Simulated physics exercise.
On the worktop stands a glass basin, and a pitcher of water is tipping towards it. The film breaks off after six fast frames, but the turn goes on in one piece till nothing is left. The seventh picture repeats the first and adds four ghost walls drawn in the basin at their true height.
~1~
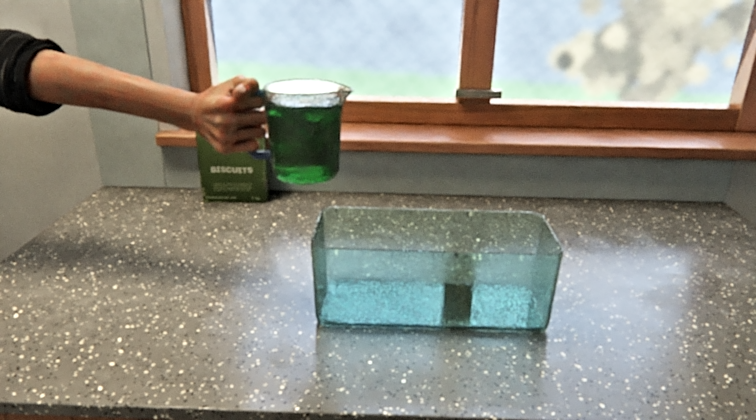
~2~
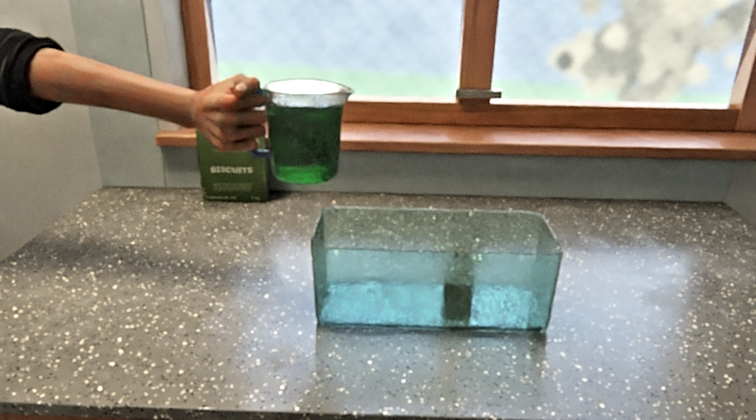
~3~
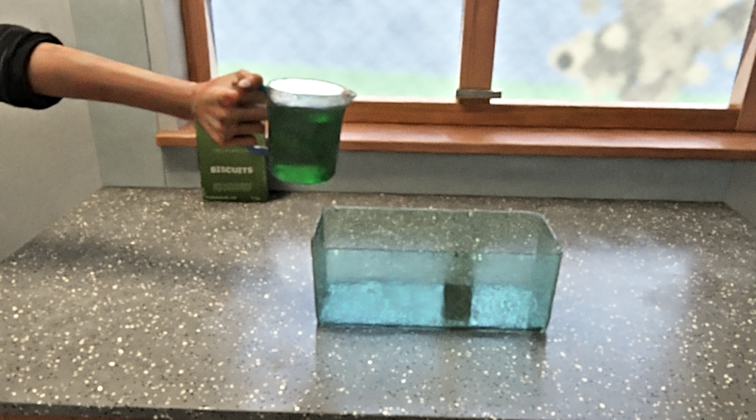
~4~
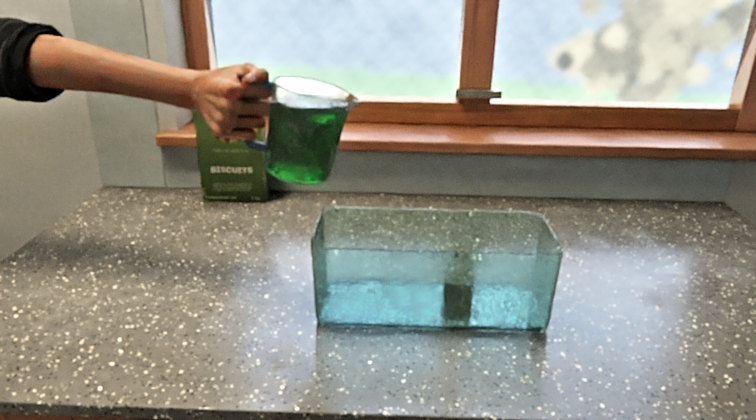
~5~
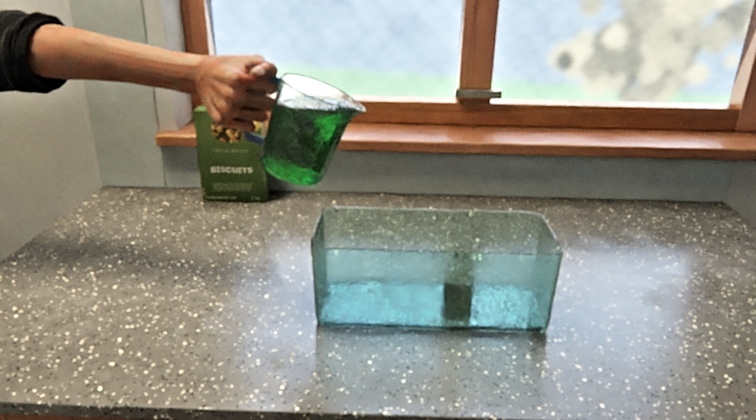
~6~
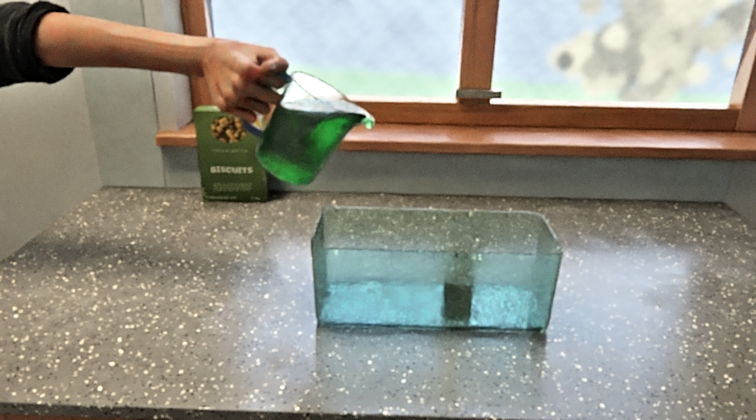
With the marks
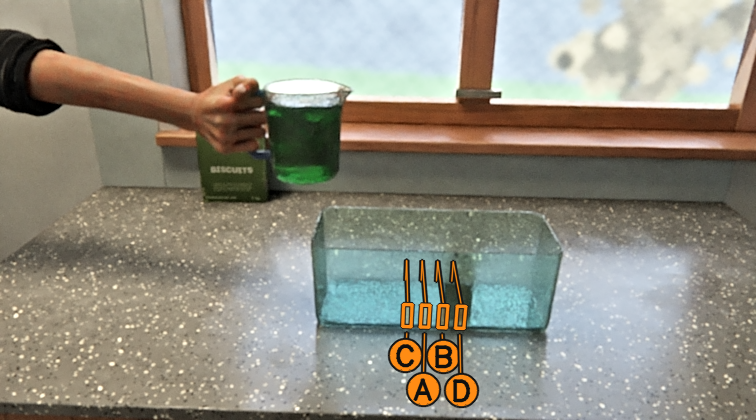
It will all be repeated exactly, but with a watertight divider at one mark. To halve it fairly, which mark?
It is C.
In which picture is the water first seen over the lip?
In picture 6.
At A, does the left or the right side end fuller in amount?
More ends on the left.
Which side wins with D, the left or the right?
The left side.
On the marked copy, A at (424, 333); B at (442, 334); C at (406, 333); D at (459, 334).
If A is chosen, about 79 % ends left of the wall and 17 % right of it; 3 % is lost outside.
If B is chosen, about 90 % ends left of the wall and 7 % right of it.
If C is chosen, about 45 % ends left of the wall and 54 % right of it.
If D is chosen, about 90 % ends left of the wall and 9 % right of it.
